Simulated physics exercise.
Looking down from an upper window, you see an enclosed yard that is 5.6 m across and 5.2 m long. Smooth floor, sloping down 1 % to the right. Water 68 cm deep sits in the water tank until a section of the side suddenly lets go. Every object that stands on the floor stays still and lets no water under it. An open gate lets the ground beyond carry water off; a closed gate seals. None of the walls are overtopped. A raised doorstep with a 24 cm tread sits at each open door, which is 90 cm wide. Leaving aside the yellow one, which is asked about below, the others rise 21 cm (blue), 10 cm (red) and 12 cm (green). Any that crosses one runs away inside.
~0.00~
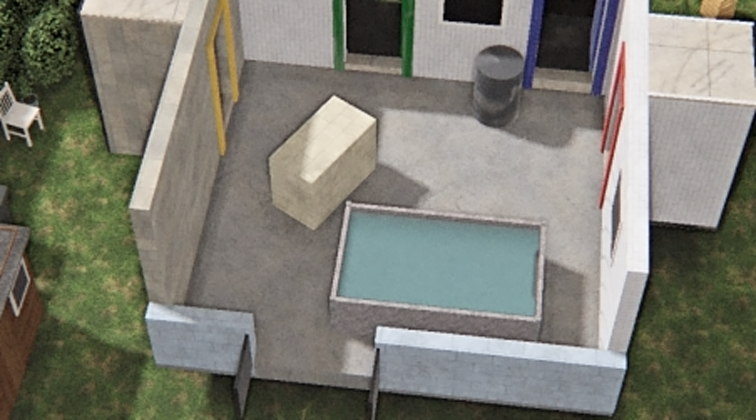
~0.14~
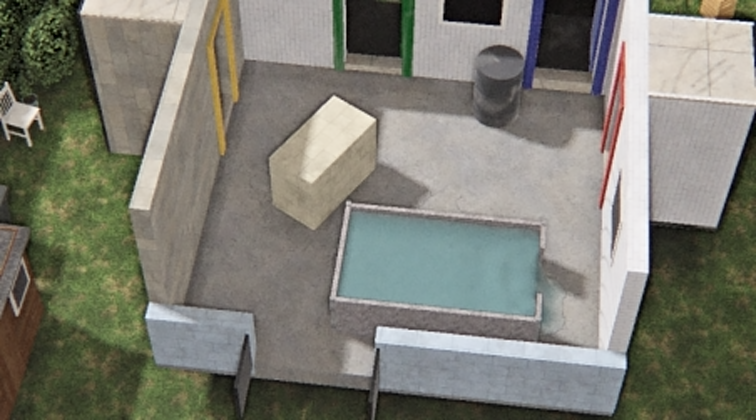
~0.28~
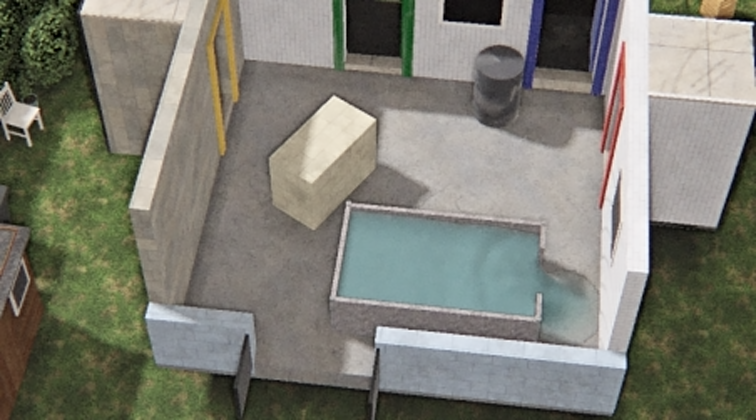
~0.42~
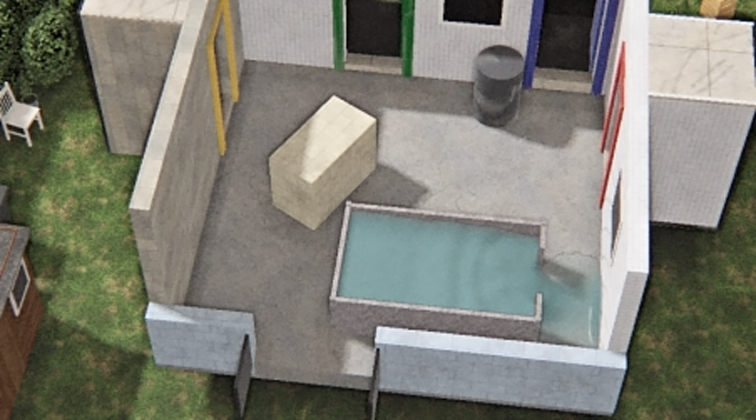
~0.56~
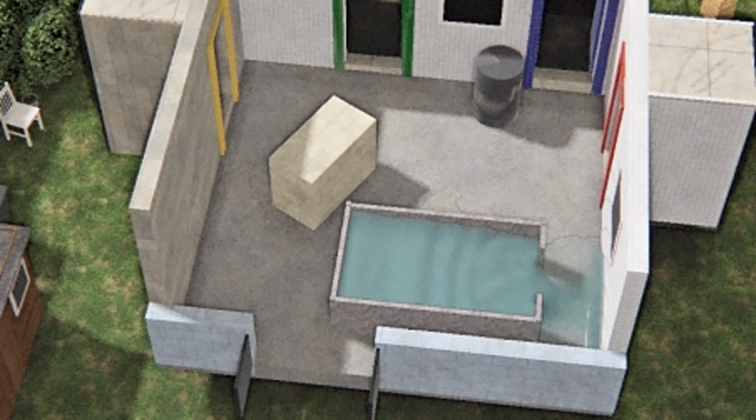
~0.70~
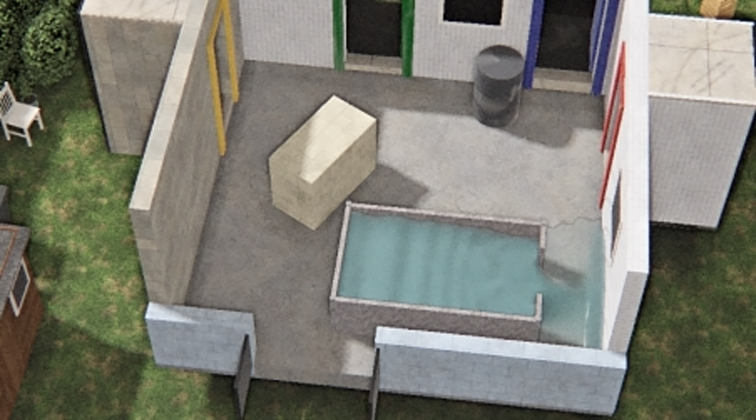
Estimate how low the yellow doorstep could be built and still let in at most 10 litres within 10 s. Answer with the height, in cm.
I would say 6 cm or so.
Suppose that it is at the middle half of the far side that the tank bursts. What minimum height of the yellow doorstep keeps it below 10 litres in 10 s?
It needs to be about 11.0 cm high.
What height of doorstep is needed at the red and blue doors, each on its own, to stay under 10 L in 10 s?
Close to 10.5 cm (red) and close to 20 cm (blue).
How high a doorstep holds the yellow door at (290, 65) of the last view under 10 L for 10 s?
Around 9.5 cm would do it.
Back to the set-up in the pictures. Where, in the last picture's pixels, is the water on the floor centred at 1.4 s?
Around (477, 296).
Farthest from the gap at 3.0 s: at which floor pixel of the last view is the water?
Around pixel (176, 338).
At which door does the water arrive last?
Last in order comes the yellow door.
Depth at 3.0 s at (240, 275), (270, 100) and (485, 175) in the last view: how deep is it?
Depth: About 1, 0, 2 cm.
After 1.4 s water covers 20 % of the floor, deepest (52 cm) near (598, 385); it has not reached the yellow door.
After 3.0 s water covers 50 % of the floor, deepest (40 cm) near (598, 374); it has not reached the yellow door.
After 10.0 s water covers 95 % of the floor, deepest (16 cm) near (598, 385); 7 cm at the yellow door, 0 litres in over its 18 cm doorstep.
At the yellow door as built, the water arrived by 4.9 s and peaked near 9 cm at 6.0 s.
With a doorstep of 5.5 cm, 16 litres would have come in within the 10 s; with 7.5 cm, 3 litres. So under 10 litres takes about 6 cm.
